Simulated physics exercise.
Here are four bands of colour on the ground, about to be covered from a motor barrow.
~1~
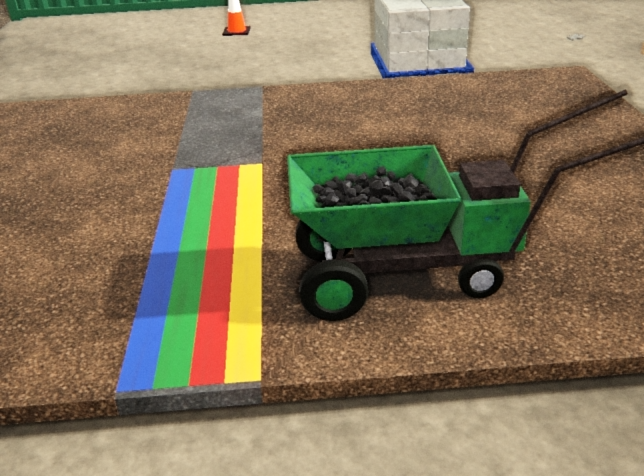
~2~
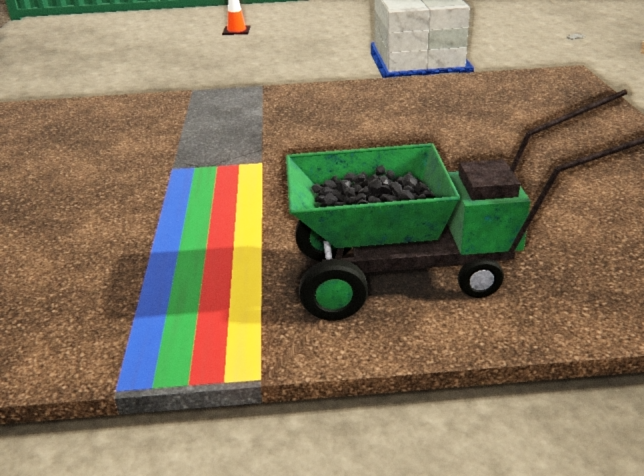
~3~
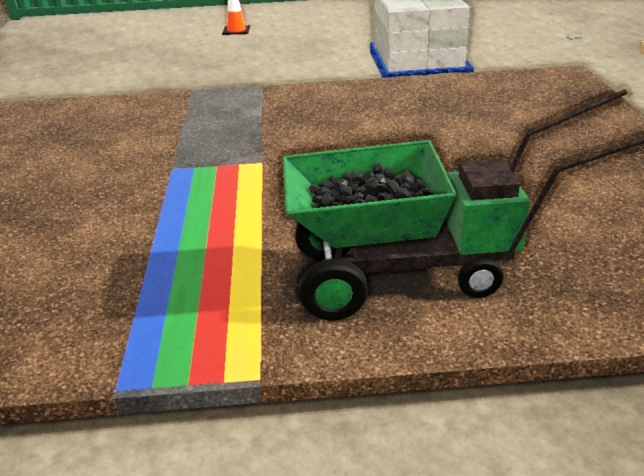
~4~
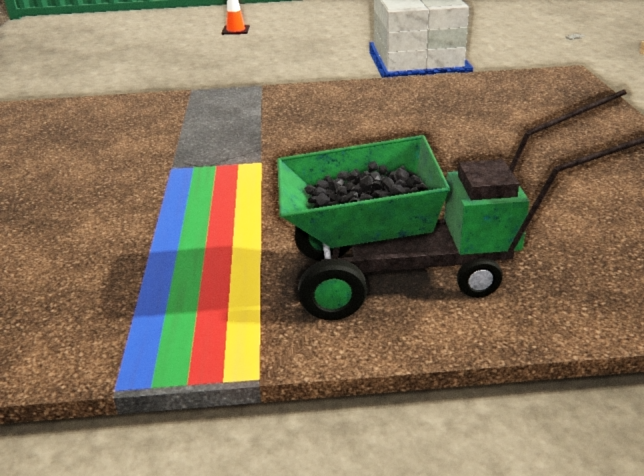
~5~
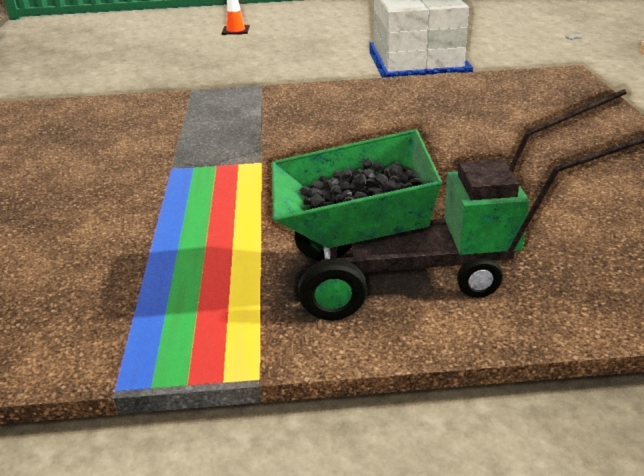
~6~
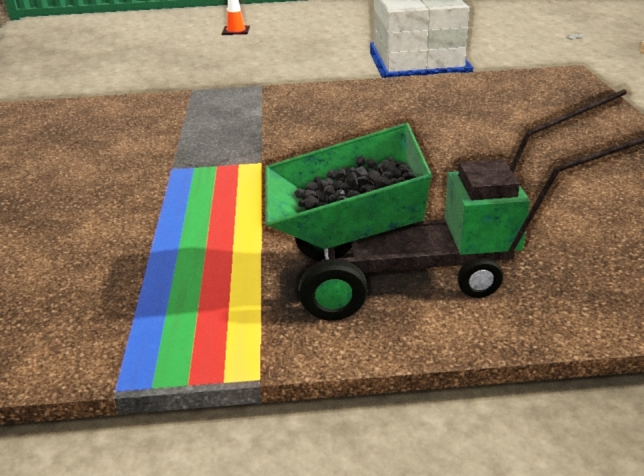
The green skip of a motor barrow, loaded with dark lumps, sits level beside four bands of blue, green, red and yellow on the ground. It tilts slowly to the left, its front lip lowering and its back rising clear of the frame, while the wheels stay still and the lumps stay inside.
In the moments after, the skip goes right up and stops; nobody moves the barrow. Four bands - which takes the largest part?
Largest part: The red band.
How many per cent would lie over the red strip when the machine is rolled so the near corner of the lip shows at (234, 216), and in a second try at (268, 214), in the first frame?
Close to 0 in a hundred, and close to 20 in a hundred.
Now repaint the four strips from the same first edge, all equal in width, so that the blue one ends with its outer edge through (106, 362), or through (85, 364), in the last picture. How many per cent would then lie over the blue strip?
10 per cent, then 0 per cent, roughly.
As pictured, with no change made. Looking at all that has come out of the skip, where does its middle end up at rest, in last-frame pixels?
Last view, resting centre - approx. (204, 290).
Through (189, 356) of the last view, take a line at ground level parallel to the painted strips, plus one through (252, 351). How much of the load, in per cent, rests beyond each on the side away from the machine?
In order: 40 per cent, then 90 per cent.
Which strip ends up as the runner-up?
The runner-up is the green strip.
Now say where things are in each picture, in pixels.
The first picture shows lip of the skip near (293, 212), level; top of the load near (385, 191), lumps of coal; yellow strip near (244, 348); red strip near (210, 351); green strip near (176, 353); blue strip near (142, 356).
The second picture shows lip of the skip near (291, 212), level; top of the load near (384, 190).
The third picture shows lip of the skip near (288, 213), tipped barely; top of the load near (381, 188).
The fourth picture shows lip of the skip near (282, 216), tipped a little; top of the load near (389, 185).
The fifth picture shows lip of the skip near (275, 219), tipped a little; top of the load near (383, 182).
The sixth picture shows lip of the skip near (268, 225), tipped clearly; top of the load near (386, 178); yellow strip near (243, 348); red strip near (209, 350); green strip near (175, 353); blue strip near (141, 356).
Shortly afterwards, skip tipped steeply; the whole lot in the skip.
Next, skip tipped steeply; all but a few in the skip; a little over the red strip; only a few over the green strip.
Some moments later, skip tipped right over; near a quarter in the skip; only a few over the yellow strip; near a third over the red strip; near a quarter over the green strip; a little over the blue strip; only a few off the paint.
In the end, skip tipped right over; a little in the skip; a little over the yellow strip; near a third over the red strip; near a quarter over the green strip; a little over the blue strip; only a few off the paint.
